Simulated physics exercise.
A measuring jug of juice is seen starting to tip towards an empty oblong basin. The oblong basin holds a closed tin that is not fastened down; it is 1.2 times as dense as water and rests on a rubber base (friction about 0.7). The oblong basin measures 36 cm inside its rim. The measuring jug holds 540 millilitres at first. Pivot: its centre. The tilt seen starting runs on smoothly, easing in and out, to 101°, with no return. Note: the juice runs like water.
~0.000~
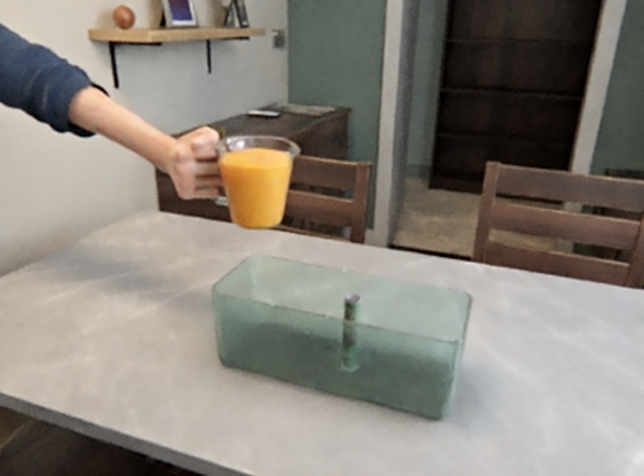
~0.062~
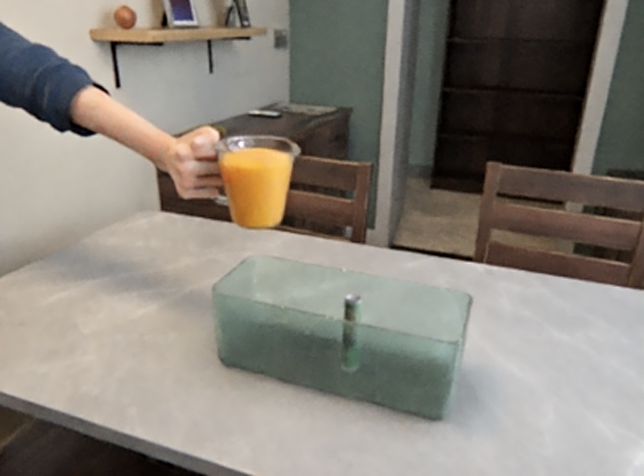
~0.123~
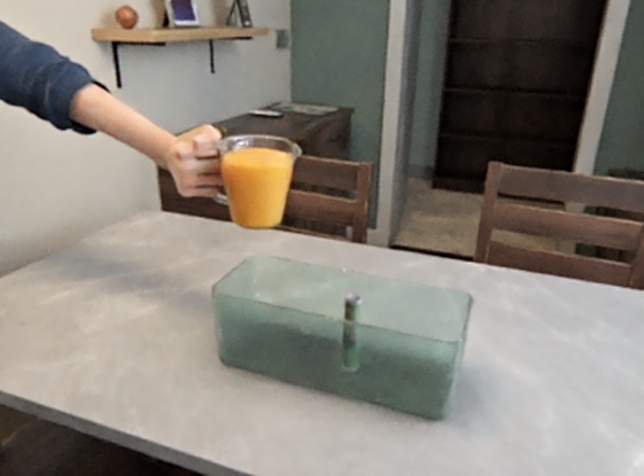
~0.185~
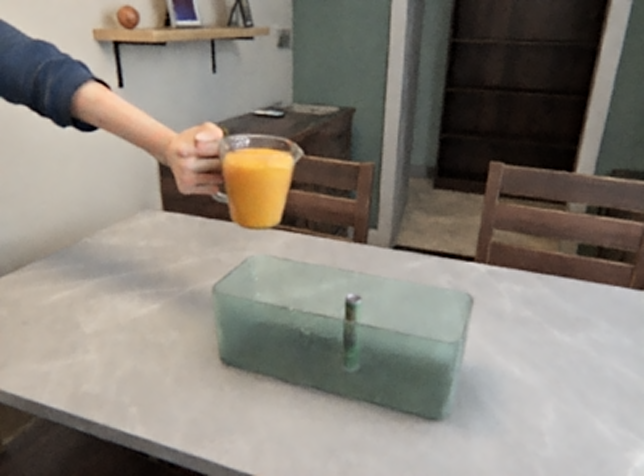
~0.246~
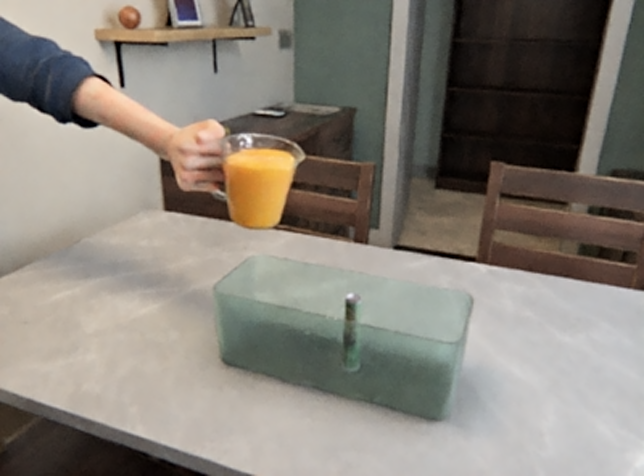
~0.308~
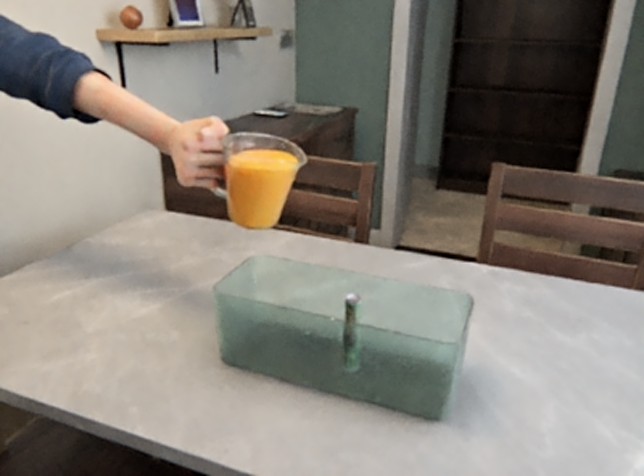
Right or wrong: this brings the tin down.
Right, the tin comes down.
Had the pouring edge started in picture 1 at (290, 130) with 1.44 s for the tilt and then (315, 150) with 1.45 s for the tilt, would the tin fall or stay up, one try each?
Try 1: Tipped over; try 2: Tipped over.
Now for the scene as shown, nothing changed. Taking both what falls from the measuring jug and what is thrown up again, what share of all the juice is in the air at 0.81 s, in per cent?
Some 16 per cent.
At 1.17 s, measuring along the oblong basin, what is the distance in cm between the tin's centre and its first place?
I'd put it at around 2 centimetres.
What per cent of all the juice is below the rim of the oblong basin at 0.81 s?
I reckon close to 7 percent of it.
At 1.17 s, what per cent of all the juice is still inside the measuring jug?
About 24 percent.
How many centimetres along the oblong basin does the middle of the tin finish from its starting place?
The tin's middle ends up about 9.0 cm along the basin.
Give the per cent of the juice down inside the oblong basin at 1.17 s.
Reading: Approx. 58 %.
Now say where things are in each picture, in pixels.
In the first picture, it leans 0°; its right rim is at (298, 151); the juice meets the walls at (227, 153) and (291, 160); the oblong basin's rim runs from (231, 272) to (468, 318); the tin's top is at (353, 301).
In the second picture, it leans 0°; its right rim is at (299, 152); the juice meets the walls at (227, 153) and (290, 160).
In the third picture, it leans 2°; its right rim is at (300, 153); the juice meets the walls at (228, 152) and (292, 161).
In the fourth picture, it leans 4°; its right rim is at (302, 155); the juice meets the walls at (230, 153) and (293, 162).
In the fifth picture, it leans 7°; its right rim is at (303, 158); the juice meets the walls at (232, 154) and (295, 162).
In the sixth picture, it leans 11°; its right rim is at (305, 161); the juice meets the walls at (233, 154) and (299, 163).
After 0.81 s the tilt is 58° and 77 per cent is still to pour; the tin stands where it began.
After 1.17 s the tilt is 91° and 23 per cent is still to pour; the tin leans 17°.
After 1.55 s the tilt is 101° and 0 per cent is still to pour; the tin lies on its side.
After 1.97 s the tilt is 101° and 0 per cent is still to pour; the tin lies on its side.
In the end the tin lies on its side.
